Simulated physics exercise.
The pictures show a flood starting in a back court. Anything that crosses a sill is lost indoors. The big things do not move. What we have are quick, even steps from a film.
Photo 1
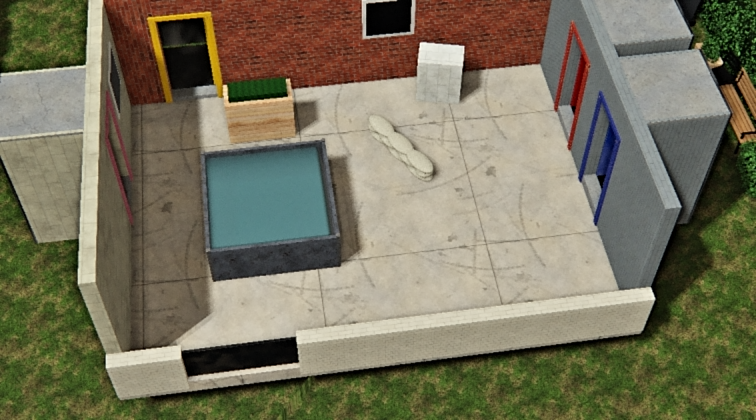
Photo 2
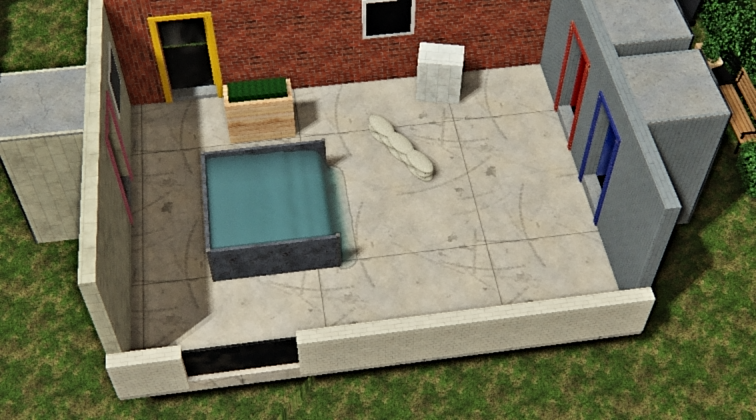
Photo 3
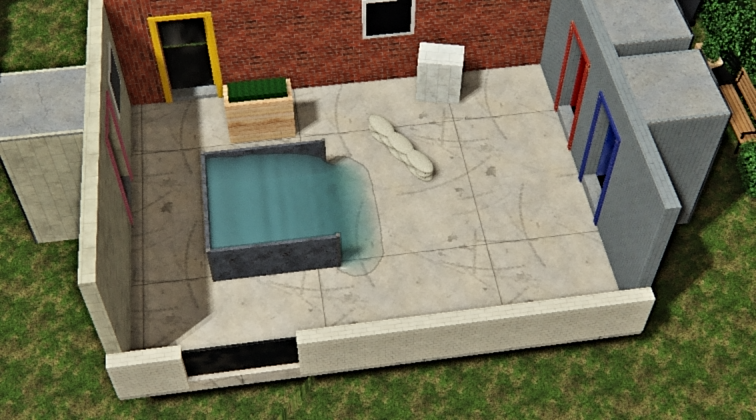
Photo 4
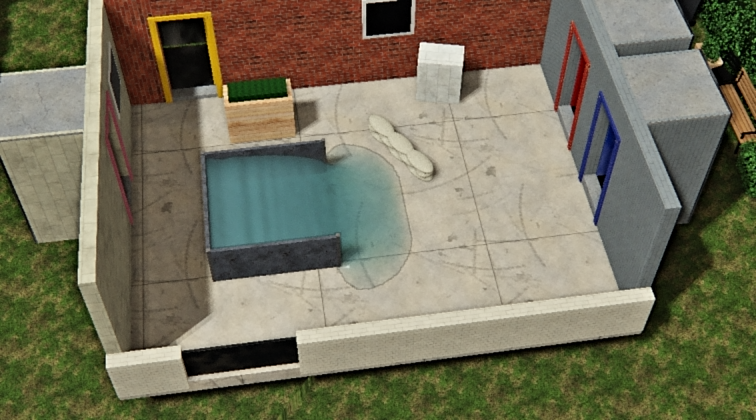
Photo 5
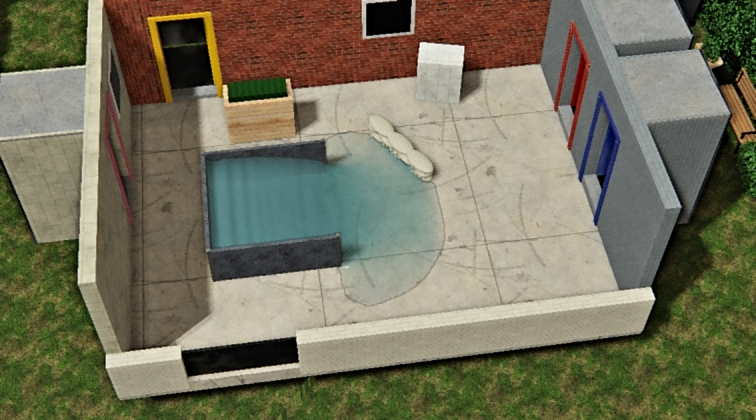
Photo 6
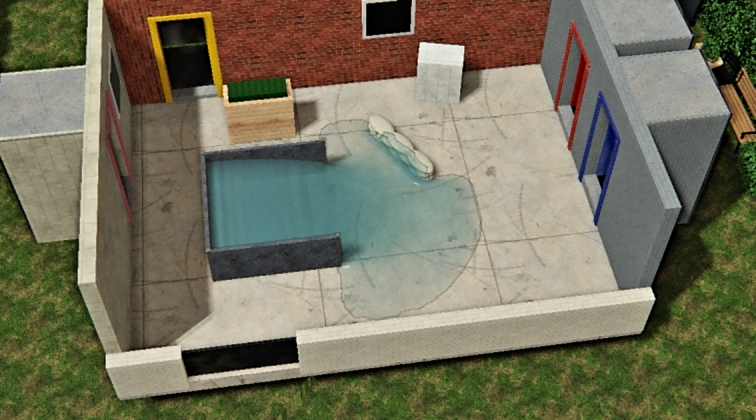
In a walled back court, a tank's right side opens and water pours out, spreading across the paving and around pale sandbags.
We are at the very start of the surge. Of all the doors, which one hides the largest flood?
That would be the blue door.
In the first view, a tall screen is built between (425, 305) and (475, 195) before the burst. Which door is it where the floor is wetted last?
The pink-painted one.
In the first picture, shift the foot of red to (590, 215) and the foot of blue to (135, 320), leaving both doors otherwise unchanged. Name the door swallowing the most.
The red-painted one takes in the most.
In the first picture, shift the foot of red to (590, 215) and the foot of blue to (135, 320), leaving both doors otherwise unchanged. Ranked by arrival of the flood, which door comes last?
Answer: The one in blue.
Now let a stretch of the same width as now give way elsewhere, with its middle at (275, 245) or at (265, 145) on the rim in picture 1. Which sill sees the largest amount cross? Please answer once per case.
Try one: The yellow one; try two: The yellow door.
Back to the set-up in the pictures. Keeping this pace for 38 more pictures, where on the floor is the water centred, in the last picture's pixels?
The water's centre sits above (421, 198).
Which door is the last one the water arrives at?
I say the door marked pink.
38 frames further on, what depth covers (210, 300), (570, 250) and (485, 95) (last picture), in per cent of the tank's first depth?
My figures are about 0, 16 and 20 percent.
A moment on, water covers 40 % of the floor; red door not reached, pink door not reached, yellow door not reached, blue door wet at the sill, nothing in.
Next, water covers 50 % of the floor; red door wet at the sill, nothing in, pink door not reached, yellow door not reached, blue door some in.
Then, water covers 60 % of the floor; red door wet at the sill, nothing in, pink door not reached, yellow door wet at the sill, nothing in, blue door a lot in.
Later, water covers 85 % of the floor; red door wet at the sill, nothing in, pink door wet at the sill, nothing in, yellow door wet at the sill, nothing in, blue door a lot in.
In the end, water covers 95 % of the floor; red door wet at the sill, nothing in, pink door wet at the sill, nothing in, yellow door wet at the sill, nothing in, blue door a lot in; the blue door has let in the most.
